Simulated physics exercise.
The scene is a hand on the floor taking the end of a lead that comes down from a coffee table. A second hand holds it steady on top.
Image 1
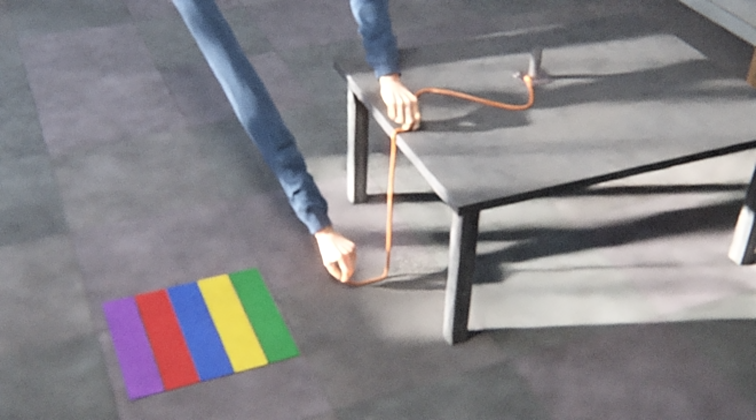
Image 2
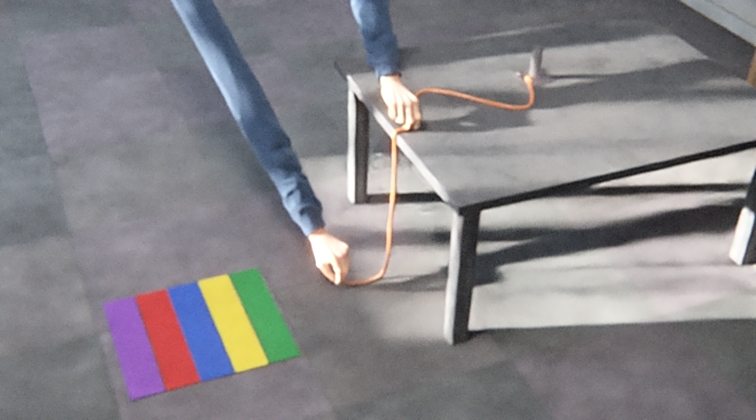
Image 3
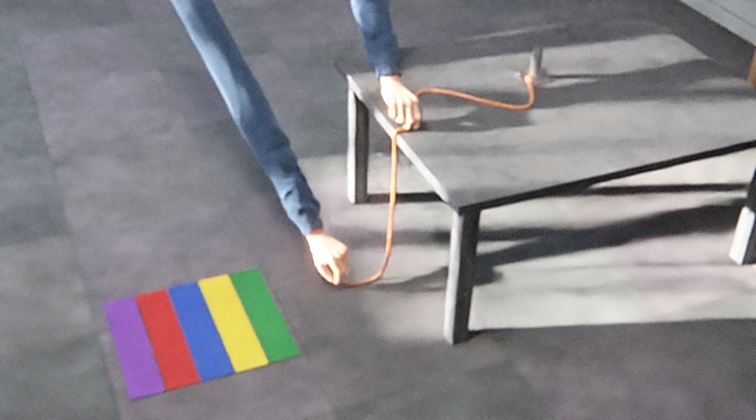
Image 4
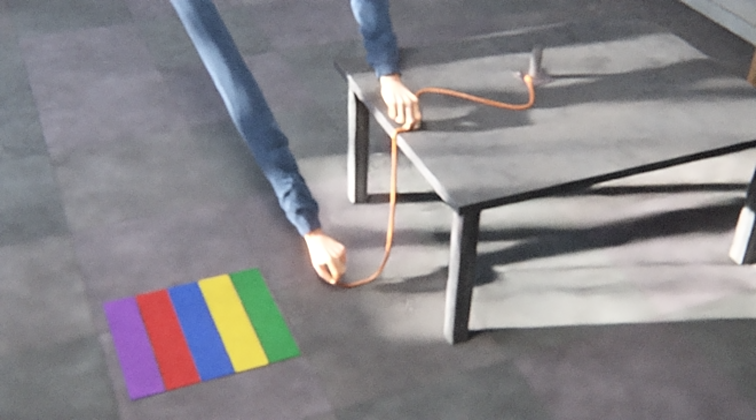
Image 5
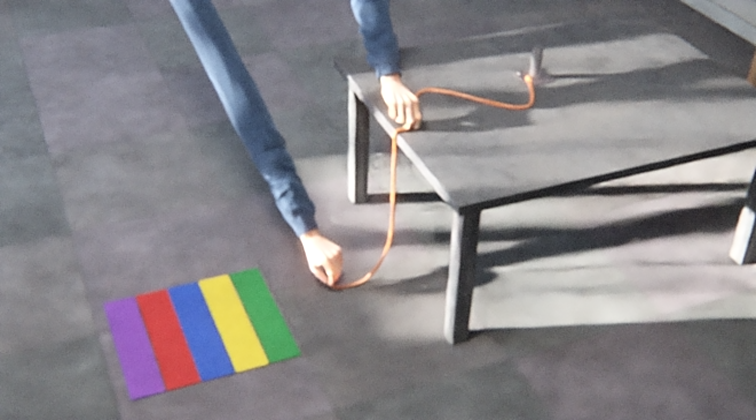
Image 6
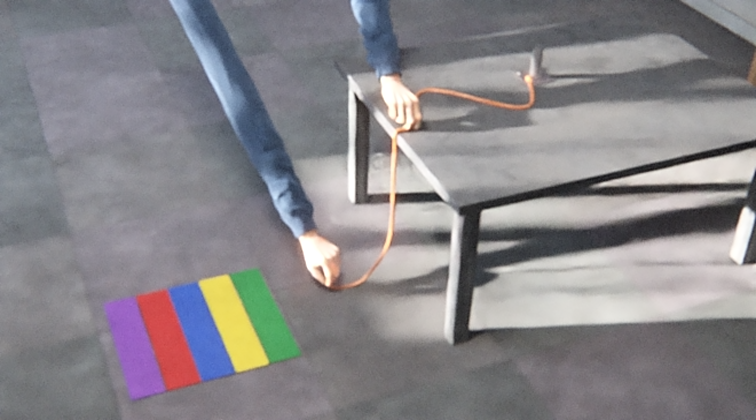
A person's blue-sleeved arms reach in from the top, seen from above at an angle, over a grey floor with a dark coffee table at the right. One hand rests on the table's edge on an orange lead, while the other holds its end near the floor, right of purple, red, blue, yellow and green stripes. The lower hand shifts very slightly left with the lead, and the view stays still.
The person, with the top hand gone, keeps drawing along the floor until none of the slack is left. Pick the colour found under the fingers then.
Purple is under them.
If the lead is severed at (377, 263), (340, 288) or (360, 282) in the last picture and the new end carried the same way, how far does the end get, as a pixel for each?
Try by try, around (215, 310), (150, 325) and (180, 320).
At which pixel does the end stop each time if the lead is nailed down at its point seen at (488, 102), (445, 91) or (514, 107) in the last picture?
Try 1: (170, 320); try 2: (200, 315); try 3: (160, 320).
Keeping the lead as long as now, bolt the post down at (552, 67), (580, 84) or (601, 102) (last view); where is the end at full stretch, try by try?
Roughly (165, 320), (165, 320) and (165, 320).
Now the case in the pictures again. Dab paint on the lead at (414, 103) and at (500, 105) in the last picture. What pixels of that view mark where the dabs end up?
Result - first point (362, 137), second point (455, 98).
Early on, end near (188, 316); over blue.
Midway, end near (147, 326); over purple.
At the end of the slack, end near (123, 332); over purple. It halts on the purple strip.
